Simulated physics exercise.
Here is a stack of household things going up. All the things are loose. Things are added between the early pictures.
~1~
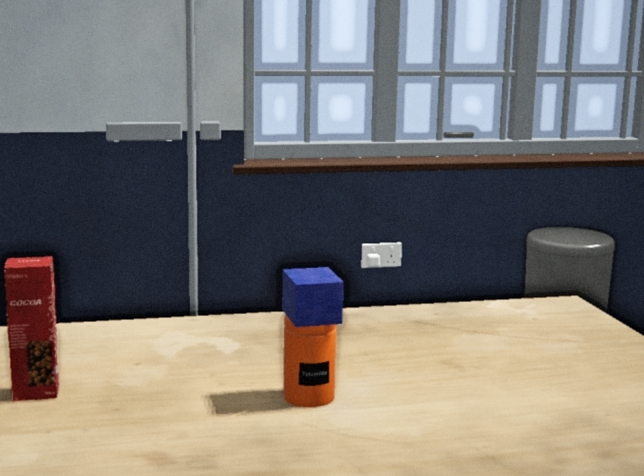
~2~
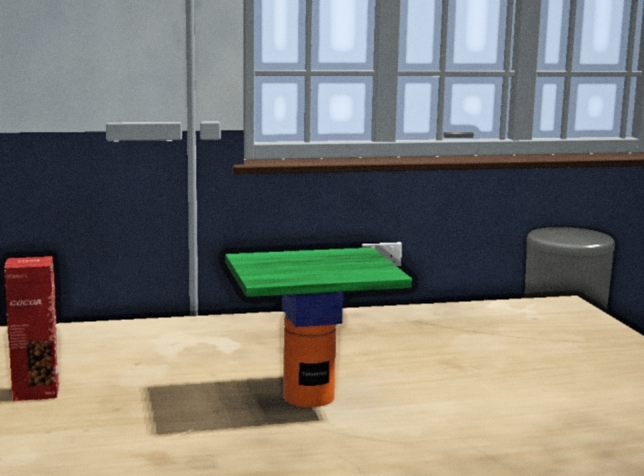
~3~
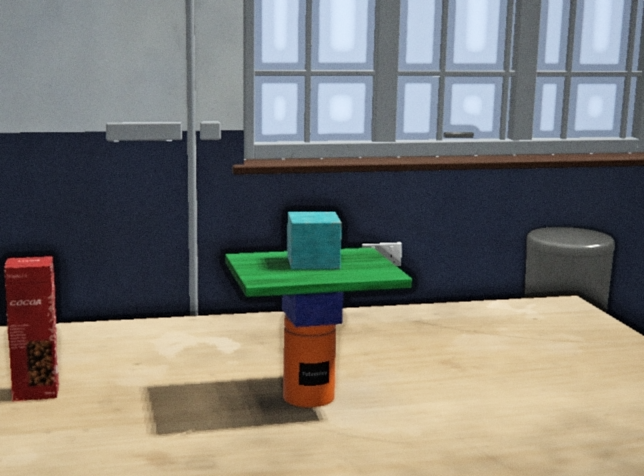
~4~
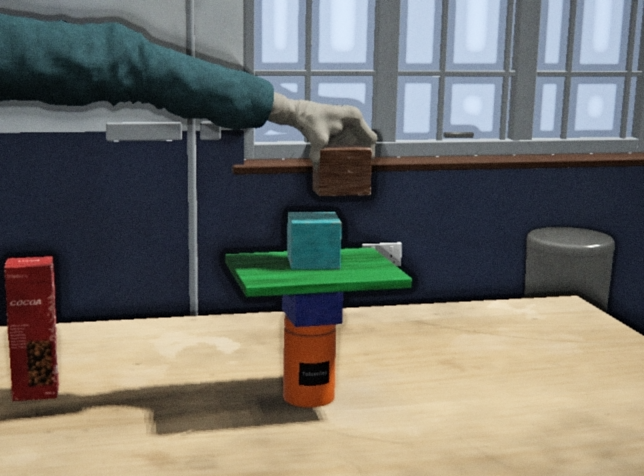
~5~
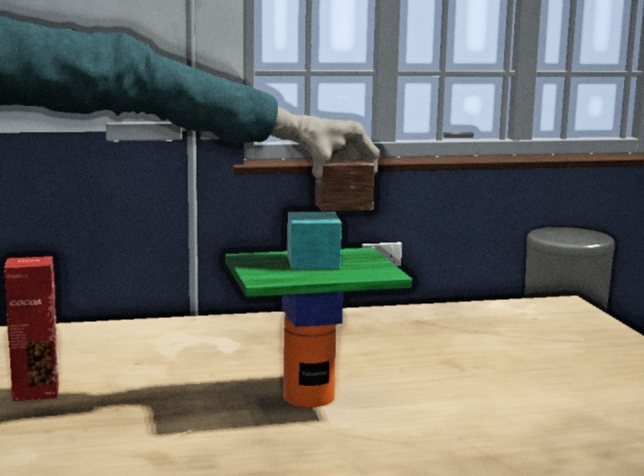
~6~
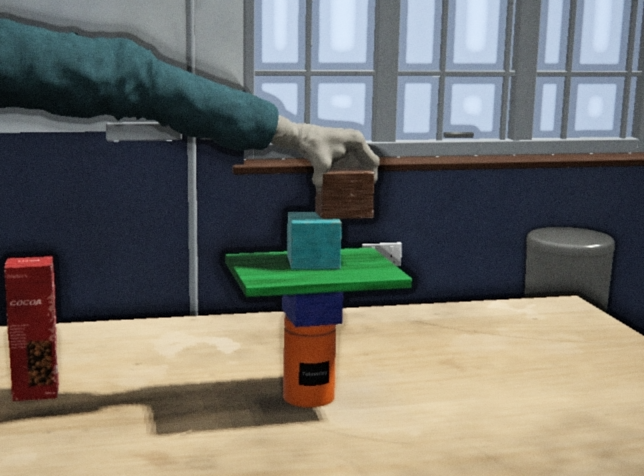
A stack rises on a pale wooden table, seen from the front in a room with navy lower walls and a window. An orange jar holds a blue block near the centre, with a red carton at left and a grey bin behind at right. A green board and turquoise block appear on top, then a teal-sleeved arm from the left lowers a brown block onto the turquoise one, off-centre to the right, while the view stays still.
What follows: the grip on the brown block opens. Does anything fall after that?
The pile comes apart.
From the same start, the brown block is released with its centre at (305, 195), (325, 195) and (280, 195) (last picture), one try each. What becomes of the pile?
In the first case it holds; in the second case it stays up; in the third case it loses its balance.
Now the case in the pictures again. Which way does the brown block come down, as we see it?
It goes to the right.
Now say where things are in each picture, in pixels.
The last thing is not in view yet; red carton (32, 328), in the first picture.
The last thing is not in view yet; orange jar (310, 357), in the second picture.
The last thing is not in view yet; turquoise block (314, 240), in the third picture.
Still above its spot; brown block (342, 170); green board (315, 271), in the fourth picture.
Still above its spot; brown block (345, 185); blue block (312, 296), in the fifth picture.
In place under the hand; brown block (344, 193); red carton (32, 328), in the sixth picture.
Then, 0.30 s on from there, brown block now fallen.
Then, 0.60 s on from there, nothing new.
Then, 2.10 s on from there, brown block resting near (384, 237).
In the end, fallen, brown block; the other 5 unmoved. At the end, from the last picture's camera, brown block near (385, 237). The pile gives way.
